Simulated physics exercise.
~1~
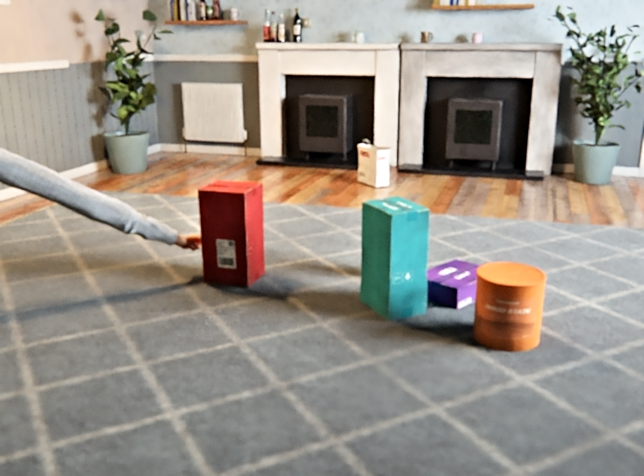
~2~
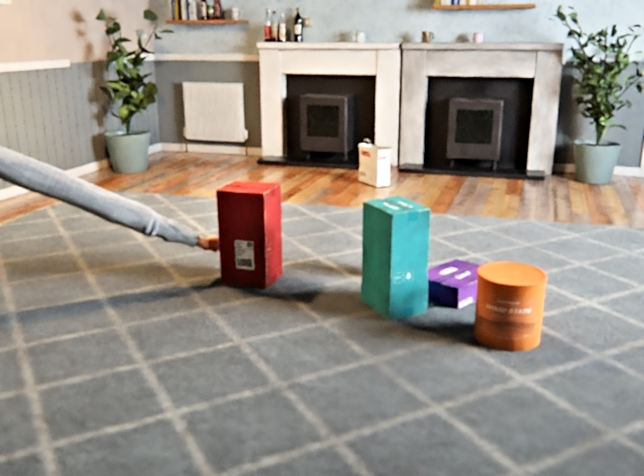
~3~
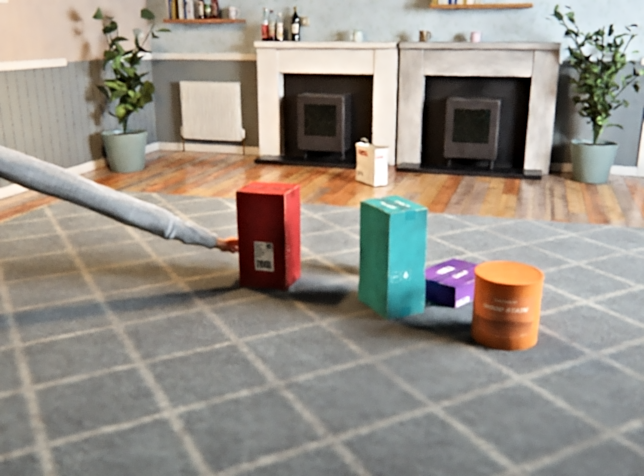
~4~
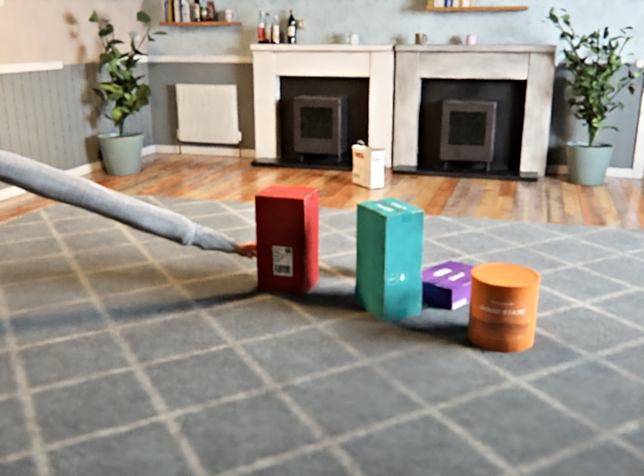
In a room with two fireplaces and potted plants, an arm reaches in from the left and slowly pushes a red box rightward across a grey patterned carpet, leaving it upright near a turquoise box, while that box, a purple parcel and an orange pail stay in place.
